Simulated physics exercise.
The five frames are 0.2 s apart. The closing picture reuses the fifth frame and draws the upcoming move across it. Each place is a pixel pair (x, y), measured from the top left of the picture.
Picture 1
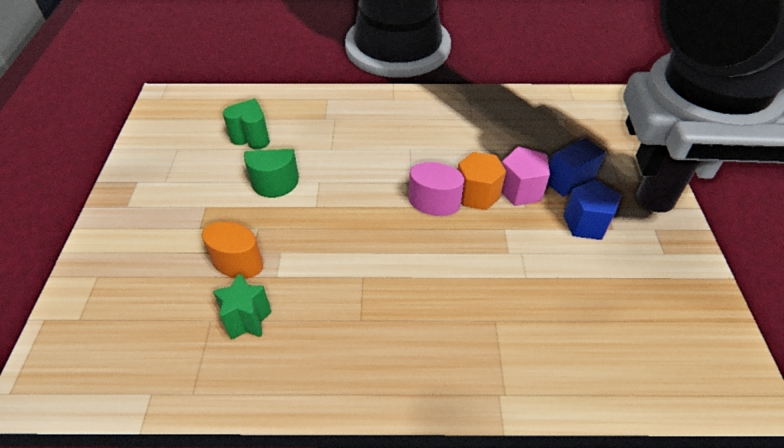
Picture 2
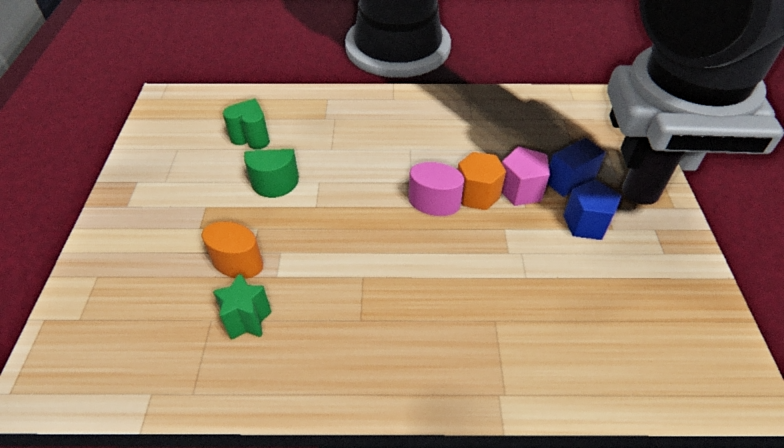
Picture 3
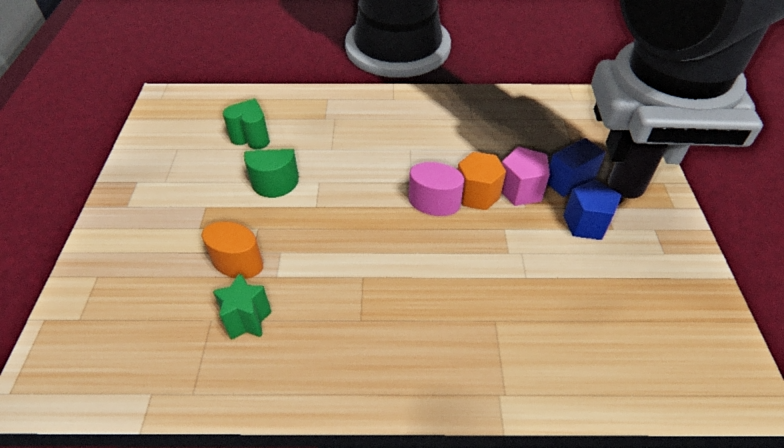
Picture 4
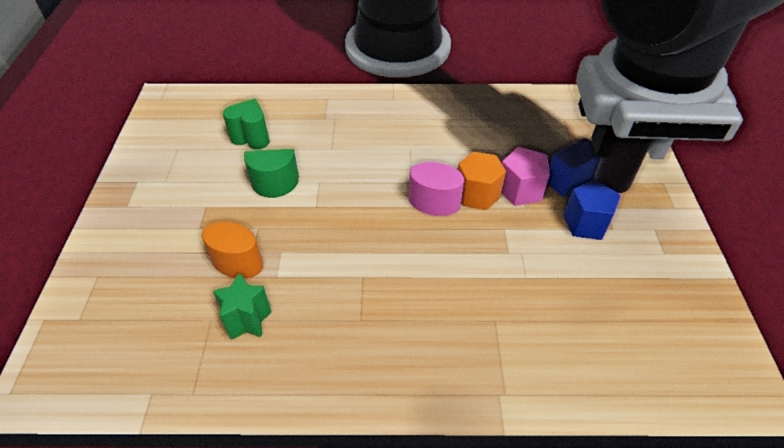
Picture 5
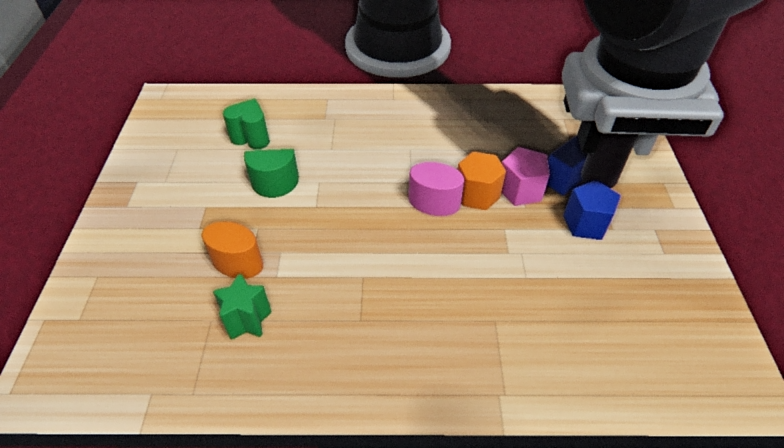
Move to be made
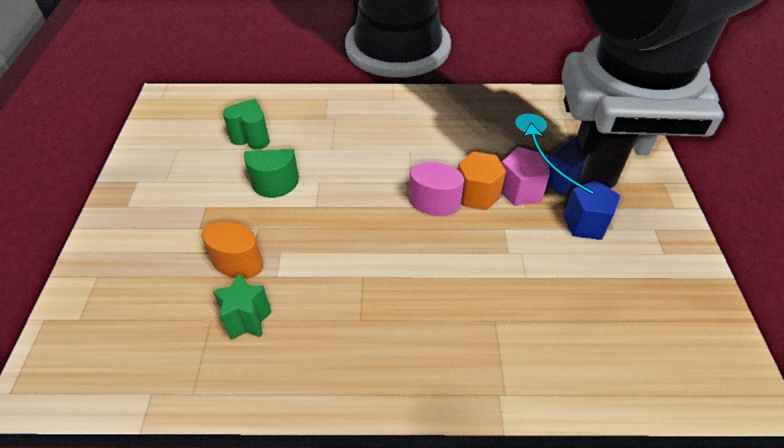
A black and grey robot arm reaches over a pale wooden board on a dark red surface, seen from a fixed, raised view. Green heart, half-round and star blocks and an orange oval sit at left, while pink, orange and blue blocks line up at right. The arm's dark peg slides steadily left beside the two blue blocks, slightly shifting the rear one left.
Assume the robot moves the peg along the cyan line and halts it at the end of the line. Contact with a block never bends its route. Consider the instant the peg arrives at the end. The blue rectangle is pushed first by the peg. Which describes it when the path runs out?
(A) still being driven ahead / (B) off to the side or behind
B - off to the side or behind.
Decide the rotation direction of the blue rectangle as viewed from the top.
Spins counterclockwise.
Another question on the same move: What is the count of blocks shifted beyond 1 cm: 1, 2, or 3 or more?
One gets moved.
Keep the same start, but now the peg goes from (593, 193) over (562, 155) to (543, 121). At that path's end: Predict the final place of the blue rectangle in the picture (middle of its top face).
When the path ends, it will be at (538, 127).
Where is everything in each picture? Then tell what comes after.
Lower end of the peg (655, 199), tops of blocks, blue rectangle (580, 153), blue pentagon (598, 196), in the first frame.
Peg (641, 192), blocks as before, in the second frame.
Peg (626, 186), blocks as before, in the third frame.
Peg (612, 181), blocks as before, in the fourth frame.
Peg (599, 177), blue rectangle (576, 150), blue pentagon (598, 196), in the fifth frame.
The drawn path runs from (593, 193) via (560, 172) and (538, 148), ending at (531, 123).
On the path given first. One third of the way, peg (563, 155); blue rectangle (540, 130).
Two thirds of the way, peg (542, 131); blue rectangle (515, 114), turned 40° anticlockwise.
At the end, peg (535, 108); blue rectangle (512, 113), turned 45° anticlockwise; blue pentagon not moved.
